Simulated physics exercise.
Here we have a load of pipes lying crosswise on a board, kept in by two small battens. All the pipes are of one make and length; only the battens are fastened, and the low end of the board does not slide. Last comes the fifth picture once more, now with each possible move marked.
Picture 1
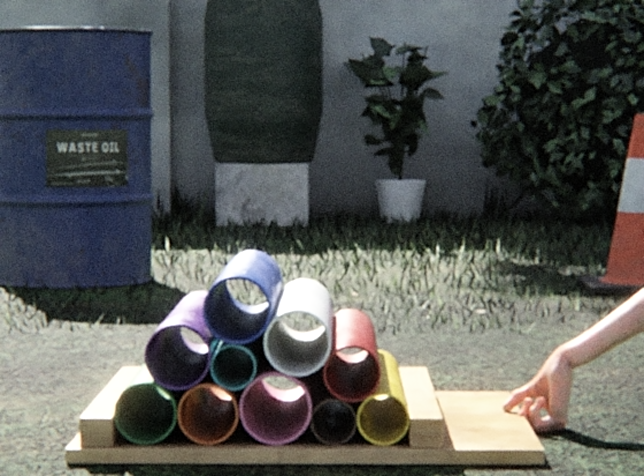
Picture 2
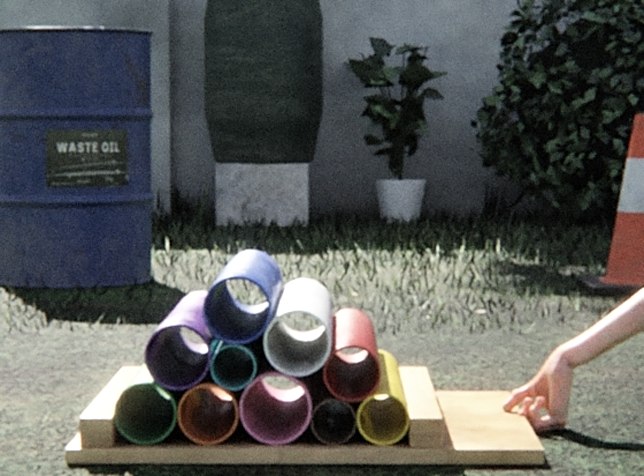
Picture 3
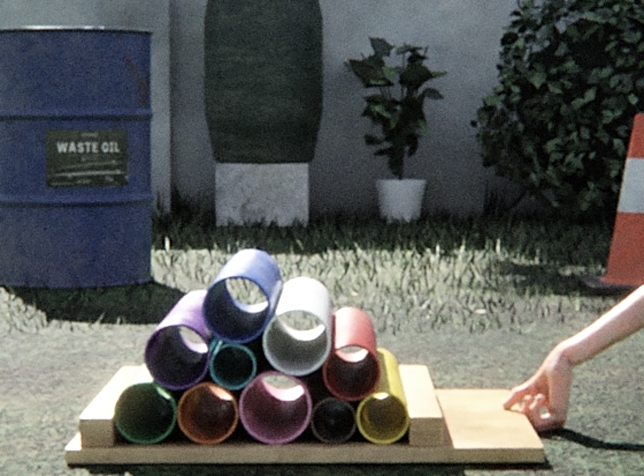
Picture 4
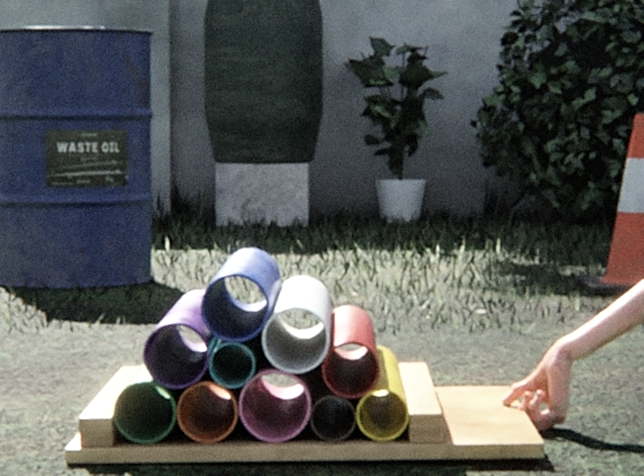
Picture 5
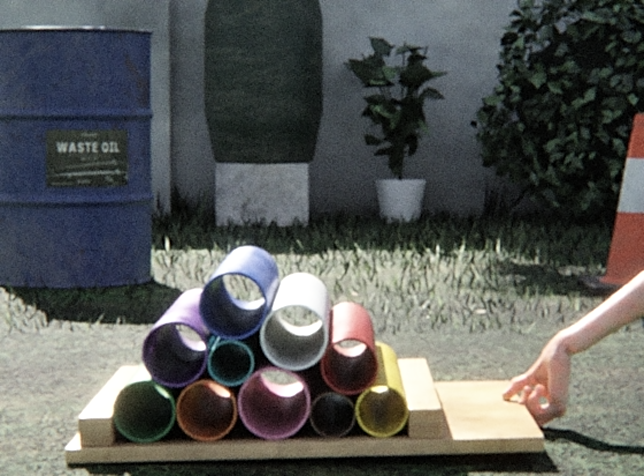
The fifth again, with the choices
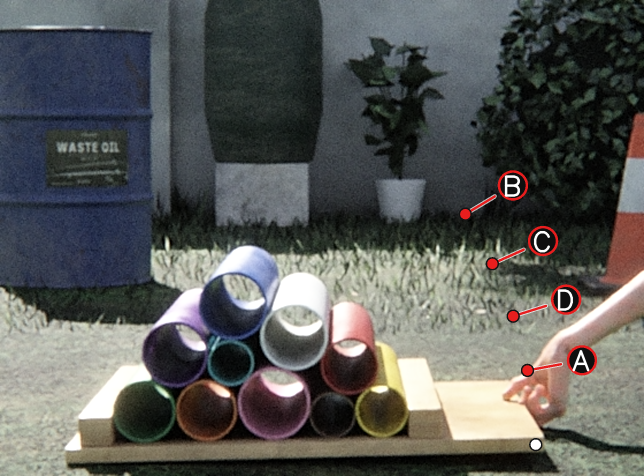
We see colourful pipes stacked between two wooden battens on a board, with a hand gripping its right end before a blue barrel and potted plant. The board and pipes shift very slightly upward while the stack's arrangement stays practically unchanged.
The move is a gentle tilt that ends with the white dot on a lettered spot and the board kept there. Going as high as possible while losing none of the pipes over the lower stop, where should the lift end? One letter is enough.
It can be raised to D.
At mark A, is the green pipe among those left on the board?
Yes, with A.
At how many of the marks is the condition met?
Two of the four.
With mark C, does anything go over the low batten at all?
Yes, at C.
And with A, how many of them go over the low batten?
The count is none.
On the marked copy, A at (528, 371); B at (465, 214); C at (492, 264); D at (513, 316); the white dot at (536, 444).
Taking D. A third of the way, board at 13°.
Two thirds of the way, board at 18°.
When it is over, board at 18°, none over the low batten.
As for the rest, A none over the low batten; B four over the low batten (purple, white, turquoise, blue); C four over the low batten (purple, white, turquoise, blue).
